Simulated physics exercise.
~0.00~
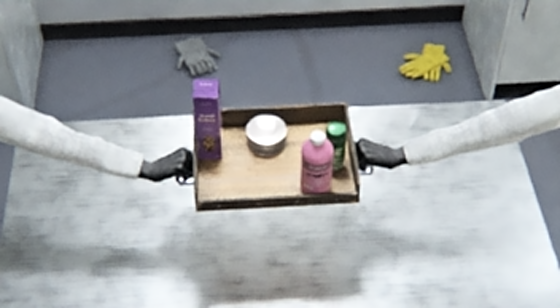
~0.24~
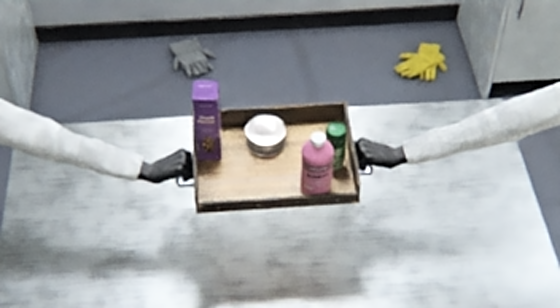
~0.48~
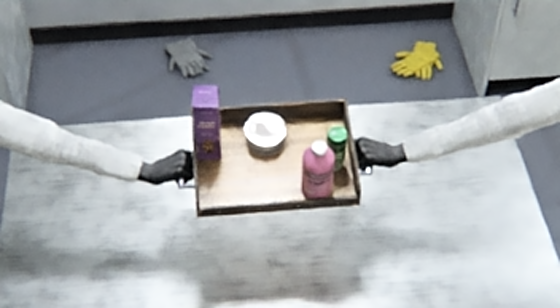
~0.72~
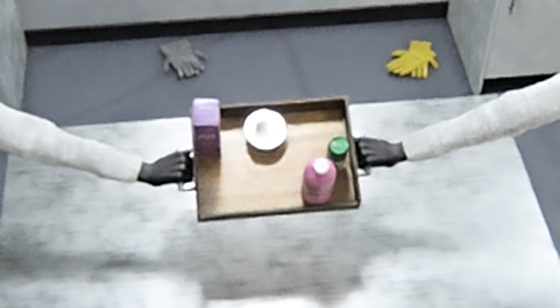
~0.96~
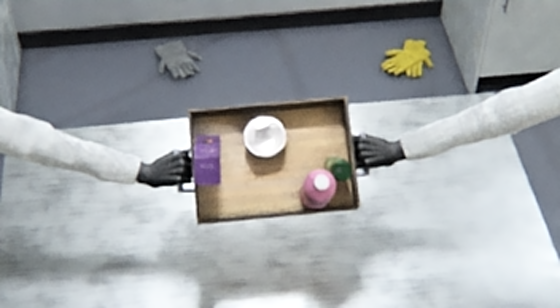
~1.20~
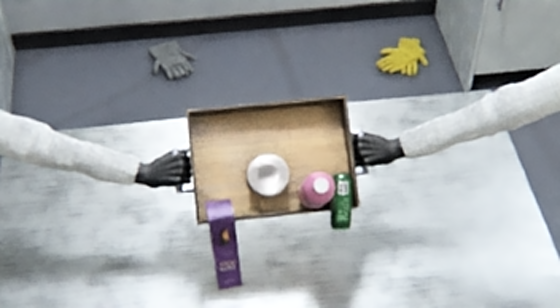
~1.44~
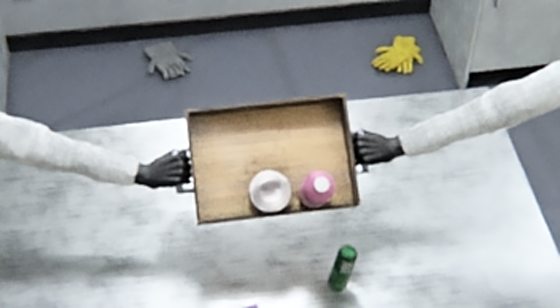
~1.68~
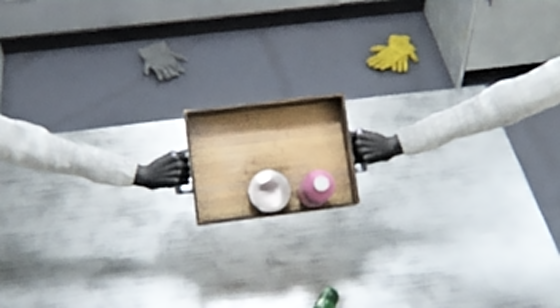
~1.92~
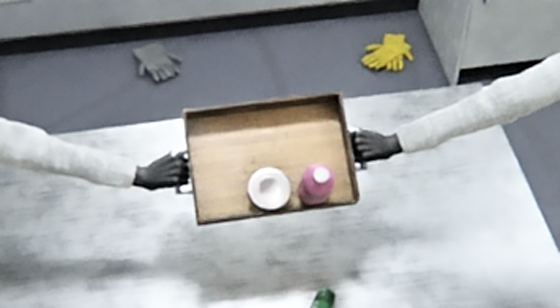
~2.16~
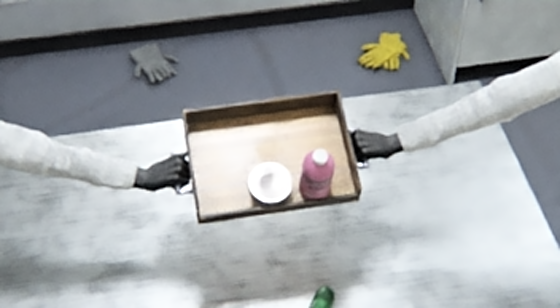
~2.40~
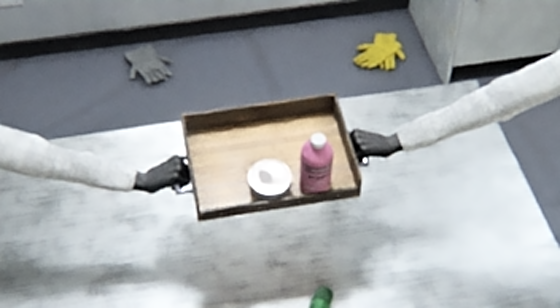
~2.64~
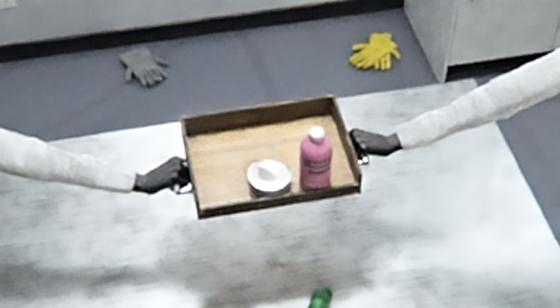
Two black-gloved hands in white sleeves hold an open wooden tray above a pale, smudged surface, seen from above, with a grey glove and a yellow glove on the darker floor behind. A purple carton stands at the left, a white-topped tub near the middle, and a pink bottle beside a green can at the right. The hands tip the near side down, and the carton and can topple over the edge while the tub slides forward. The tray levels again, with the tub and upright bottle inside and the can lying below, partly in view.
